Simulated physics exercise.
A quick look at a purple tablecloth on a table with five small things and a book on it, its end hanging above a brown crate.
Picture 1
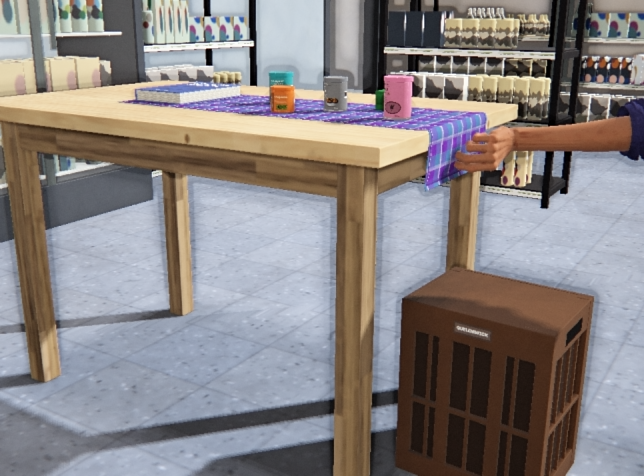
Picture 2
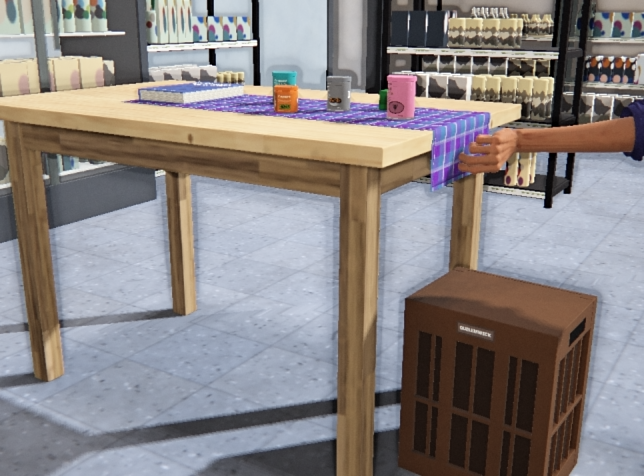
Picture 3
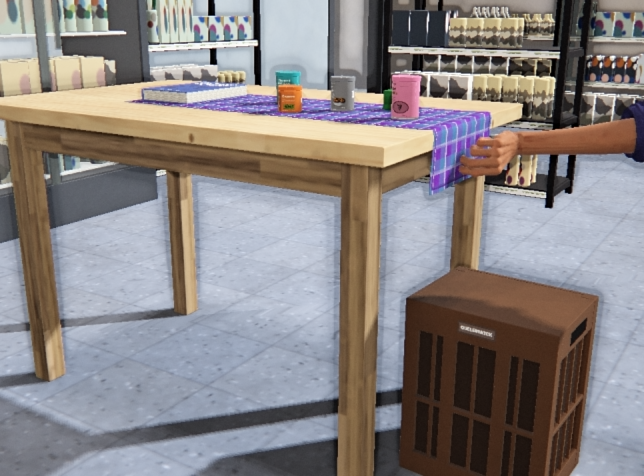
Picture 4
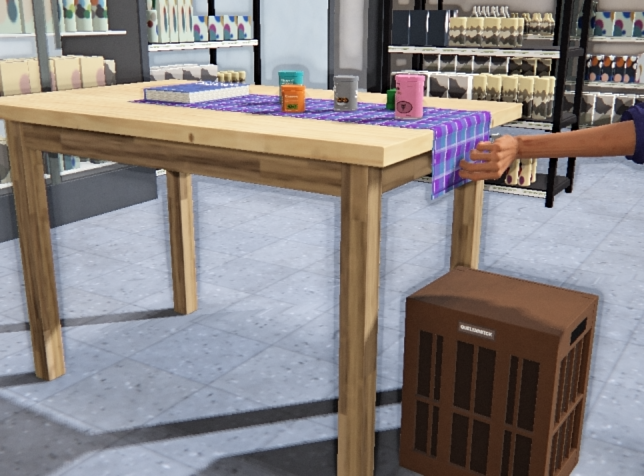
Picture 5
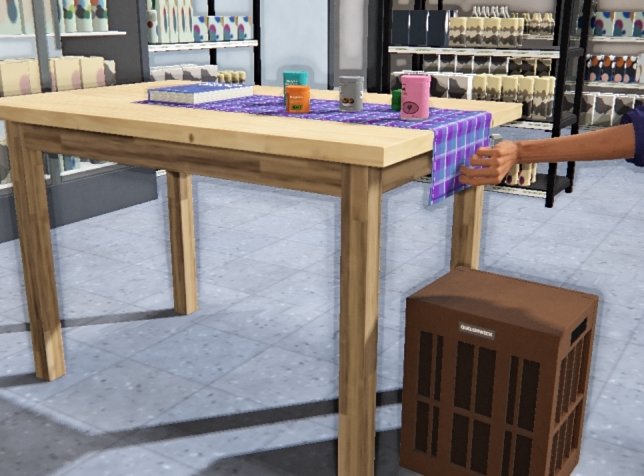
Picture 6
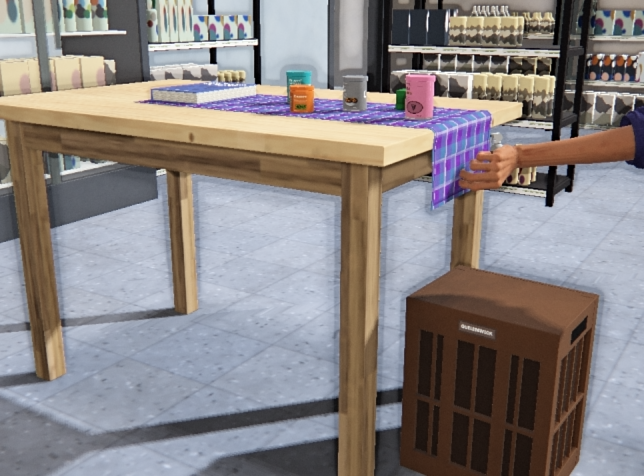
A purple plaid cloth lies along a pale wooden table in a shop with stocked shelves, seen from the front and slightly above. On it sit a blue-and-white book at left and small turquoise, orange, grey, green and pink containers, with a brown crate below right. A hand at right draws the hanging end slightly downward, and the containers shift a little rightward while the view stays nearly still.
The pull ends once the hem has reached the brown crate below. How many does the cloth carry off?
Over the edge go two.
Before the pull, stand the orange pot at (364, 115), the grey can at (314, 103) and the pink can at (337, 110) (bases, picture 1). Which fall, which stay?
The orange pot tumbles off; the grey can does not fall; the pink can stays on.
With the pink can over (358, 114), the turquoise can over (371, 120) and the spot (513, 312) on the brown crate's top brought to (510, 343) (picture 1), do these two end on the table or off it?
The pink can is carried off; the turquoise can is carried off.
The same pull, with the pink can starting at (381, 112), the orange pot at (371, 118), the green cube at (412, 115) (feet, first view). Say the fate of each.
The pink can comes down, the orange pot is carried off, the green cube comes down.
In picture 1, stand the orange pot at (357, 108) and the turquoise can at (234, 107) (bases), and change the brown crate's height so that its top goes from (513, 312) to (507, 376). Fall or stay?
The orange pot falls; the turquoise can holds on.
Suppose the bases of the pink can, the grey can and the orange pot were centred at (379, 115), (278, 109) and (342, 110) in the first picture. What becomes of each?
The pink can falls, the grey can survives, the orange pot does not fall.
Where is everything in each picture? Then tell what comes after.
Hem (426, 191); pink can (399, 77); green cube (389, 90); grey can (336, 77); orange pot (283, 86); turquoise can (281, 72); top of the crate (513, 312), in the first picture.
Hem (431, 192); pink can (402, 76), in the second picture.
Hem (429, 195); green cube (397, 90), in the third picture.
Hem (432, 200); grey can (346, 76); top of the crate (517, 311), in the fourth picture.
Hem (428, 205); orange pot (298, 86), in the fifth picture.
Hem (431, 211); pink can (421, 76); green cube (409, 90); grey can (355, 76); orange pot (302, 86); turquoise can (299, 71), in the sixth picture.
A little later, hem near (460, 251); pink can gone.
Next, hem on the crate; pink can and green cube gone.
When it is over, hem on the crate; pink can and green cube gone. The table loses two.
